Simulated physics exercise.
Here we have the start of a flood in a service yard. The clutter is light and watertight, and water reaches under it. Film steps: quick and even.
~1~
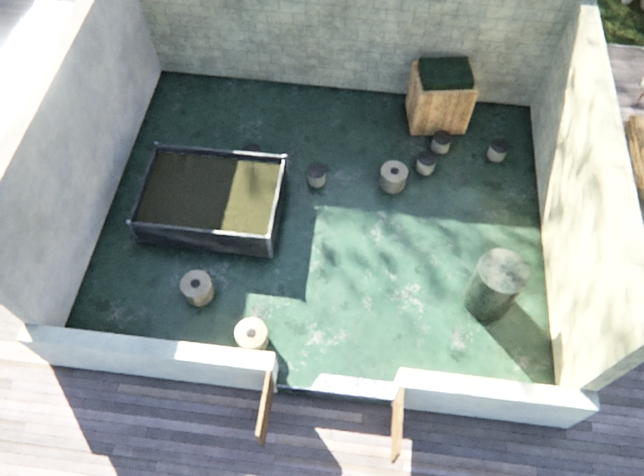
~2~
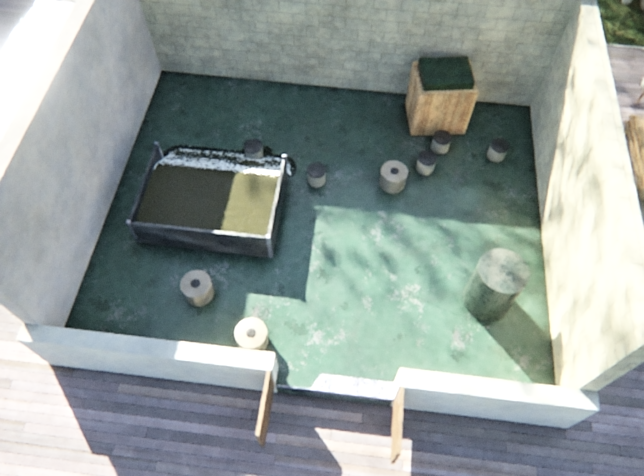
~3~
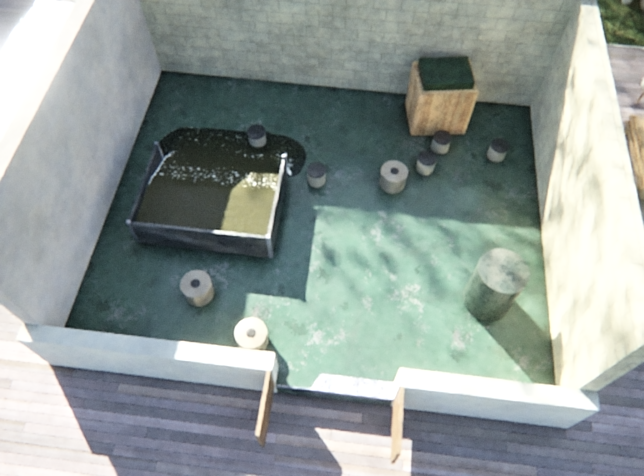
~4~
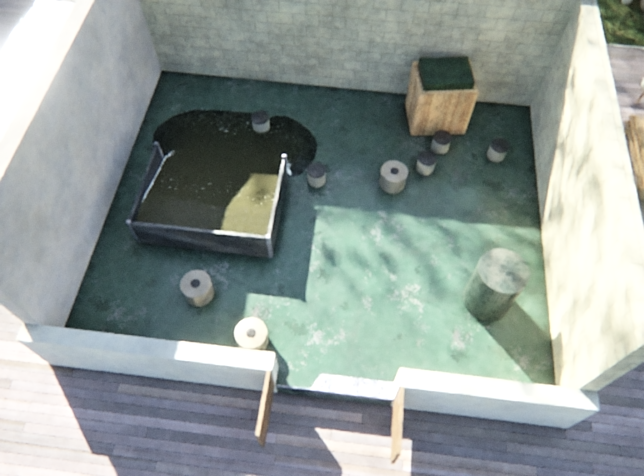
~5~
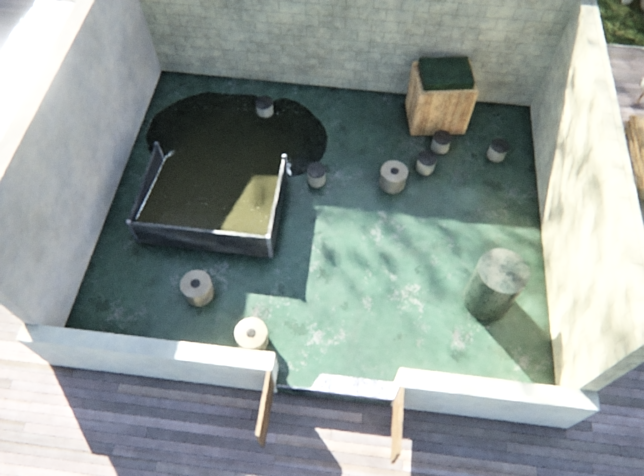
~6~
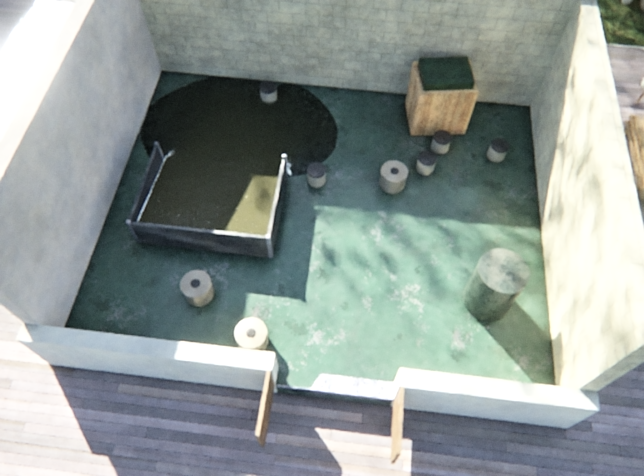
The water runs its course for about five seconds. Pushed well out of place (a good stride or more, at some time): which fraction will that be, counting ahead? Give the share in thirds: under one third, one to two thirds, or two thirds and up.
One to two thirds.
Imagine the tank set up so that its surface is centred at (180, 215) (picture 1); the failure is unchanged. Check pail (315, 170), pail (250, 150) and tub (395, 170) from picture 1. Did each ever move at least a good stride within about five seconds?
Item one travelled far enough, item two travelled far enough, item three travelled far enough.
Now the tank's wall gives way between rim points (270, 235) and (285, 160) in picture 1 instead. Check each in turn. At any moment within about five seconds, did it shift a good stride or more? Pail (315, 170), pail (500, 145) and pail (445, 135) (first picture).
Listed in turn, ends up that far off, ends up that far off, ends up that far off.
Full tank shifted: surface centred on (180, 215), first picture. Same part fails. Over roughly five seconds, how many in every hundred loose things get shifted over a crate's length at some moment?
Some 50 per cent, I'd say.
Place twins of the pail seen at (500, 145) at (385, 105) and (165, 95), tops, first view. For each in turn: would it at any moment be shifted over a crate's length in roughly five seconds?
Listed in order: Shoved clear, then shoved clear.
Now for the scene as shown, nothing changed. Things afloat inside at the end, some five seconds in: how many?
Well, I'd say 0.
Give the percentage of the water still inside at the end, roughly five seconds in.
Around 100 in a hundred.
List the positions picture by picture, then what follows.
In the first picture, a pail at (252, 151), on the bottom; a tub at (195, 283) rests on the ground; 0 of 8 have shifted.
In the second picture, a pail at (253, 146), on the bottom, close to its start; a tub at (195, 283), on the bottom; 1 of 8 have shifted.
In the third picture, a pail at (256, 131), on the bottom, a stride from its start; a tub at (195, 283), on the bottom; 1 of 8 have shifted.
In the fourth picture, a pail at (260, 117), on the bottom, a stride from its start; a tub at (195, 283), on the bottom; 1 of 8 have shifted.
In the fifth picture, a pail at (264, 102), on the bottom, a stride from its start; a tub at (195, 283) rests on the ground; 1 of 8 have shifted.
In the sixth picture, a pail at (268, 87) rests on the ground, far from its start; a tub at (195, 283), on the bottom; 1 of 8 have shifted.
A moment on, 1 of 8 are well off their spots; 1 afloat.
Next, 1 of 8 are well off their spots; 1 afloat.
Later, 1 of 8 are well off their spots; 1 afloat.
In the end, 3 of 8 are well off their spots, and 3 have been at some point; 0 afloat.
